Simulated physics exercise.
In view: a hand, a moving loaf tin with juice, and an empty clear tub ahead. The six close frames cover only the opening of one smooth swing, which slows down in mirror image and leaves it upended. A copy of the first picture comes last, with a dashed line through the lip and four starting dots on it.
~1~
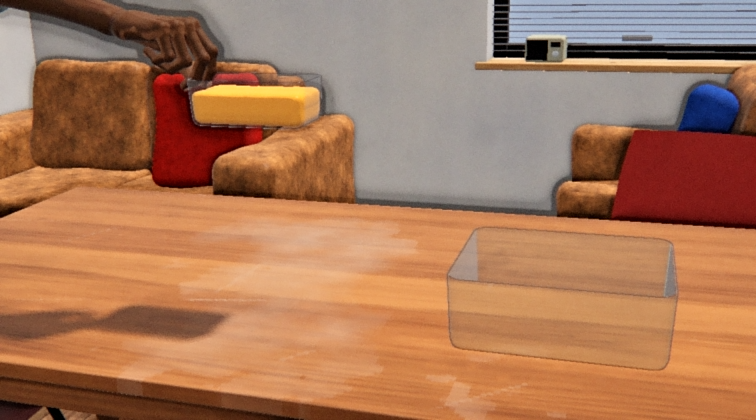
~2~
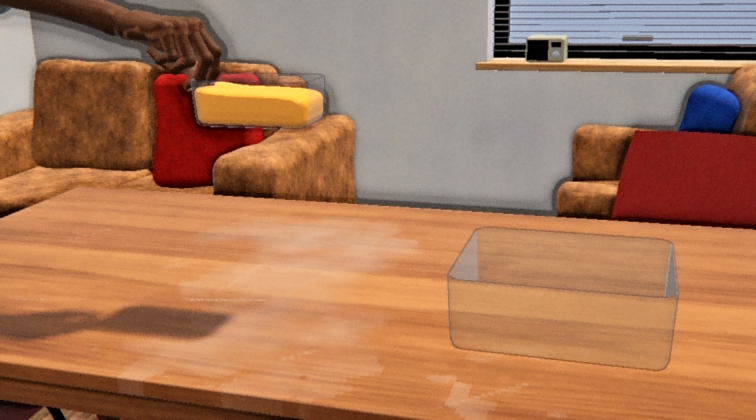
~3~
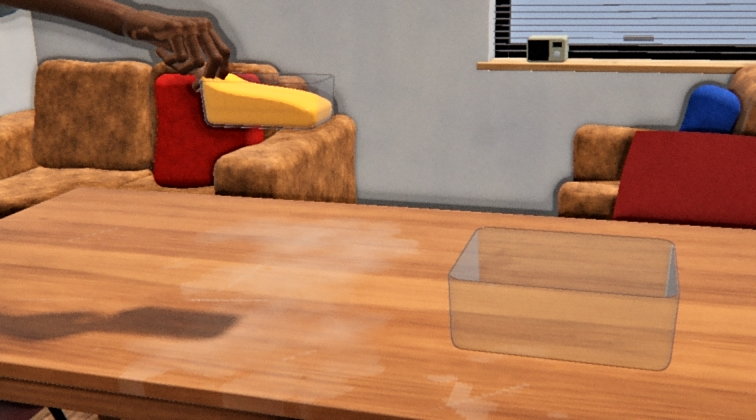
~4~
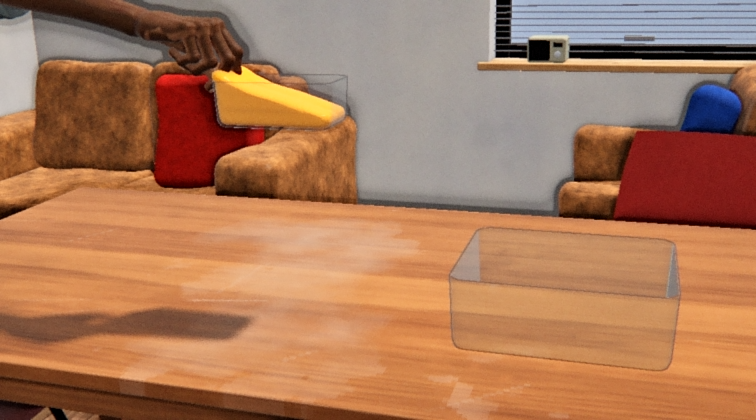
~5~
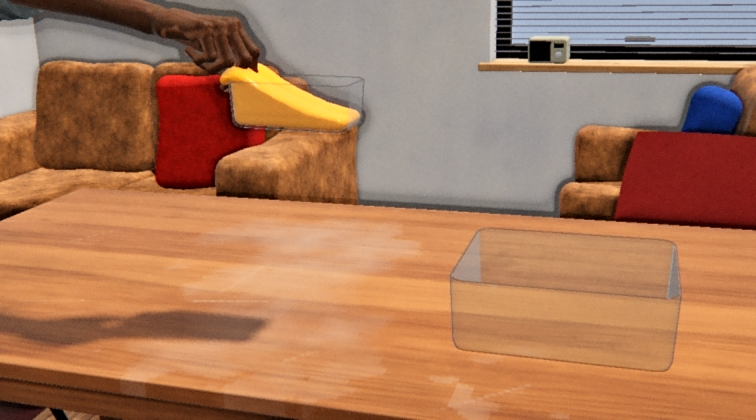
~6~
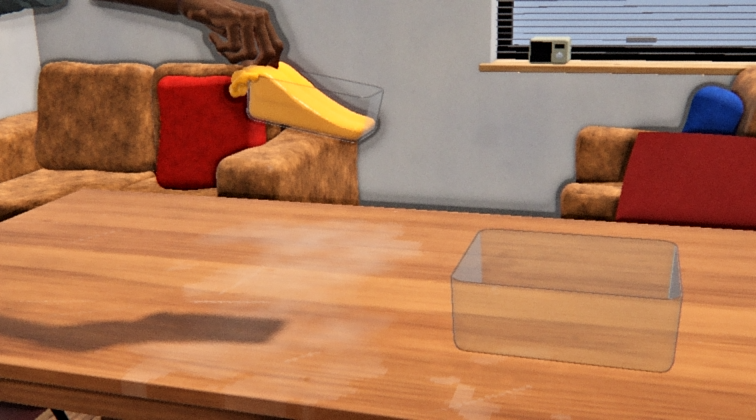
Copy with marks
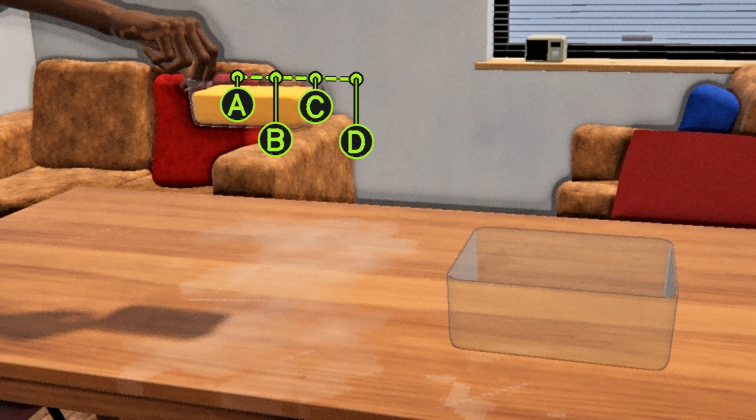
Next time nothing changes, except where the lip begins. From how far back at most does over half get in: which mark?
Choose D.
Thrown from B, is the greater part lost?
Yes, that goes wrong.
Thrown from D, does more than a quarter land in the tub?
Yes, it does.
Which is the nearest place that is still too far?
C it is.
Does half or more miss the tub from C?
Yes, it does.
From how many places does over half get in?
One of the four.
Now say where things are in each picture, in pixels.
The first picture shows upright, lip at (311, 78); tub from (450, 345) to (669, 369); nothing has left yet.
The second picture shows upright, lip at (315, 78); nothing has left yet.
The third picture shows upright, lip at (324, 78); nothing has left yet.
The fourth picture shows upright, lip at (338, 79); juice is over the rim, down to (222, 78).
The fifth picture shows upright, lip at (355, 81); juice is over the rim, down to (237, 88).
The sixth picture shows tipped about 10°, lip at (375, 92); juice is over the rim, down to (256, 109).
On the marked copy, A at (237, 76); B at (275, 77); C at (315, 78); D at (356, 79).
With A, about 0 % lands in the tub, 99 % falls short.
With B, about 9 % lands in the tub, 89 % falls short.
With C, about 29 % lands in the tub, 67 % falls short and 4 % goes beside or beyond.
With D, about 66 % lands in the tub, 25 % falls short and 9 % goes beside or beyond.
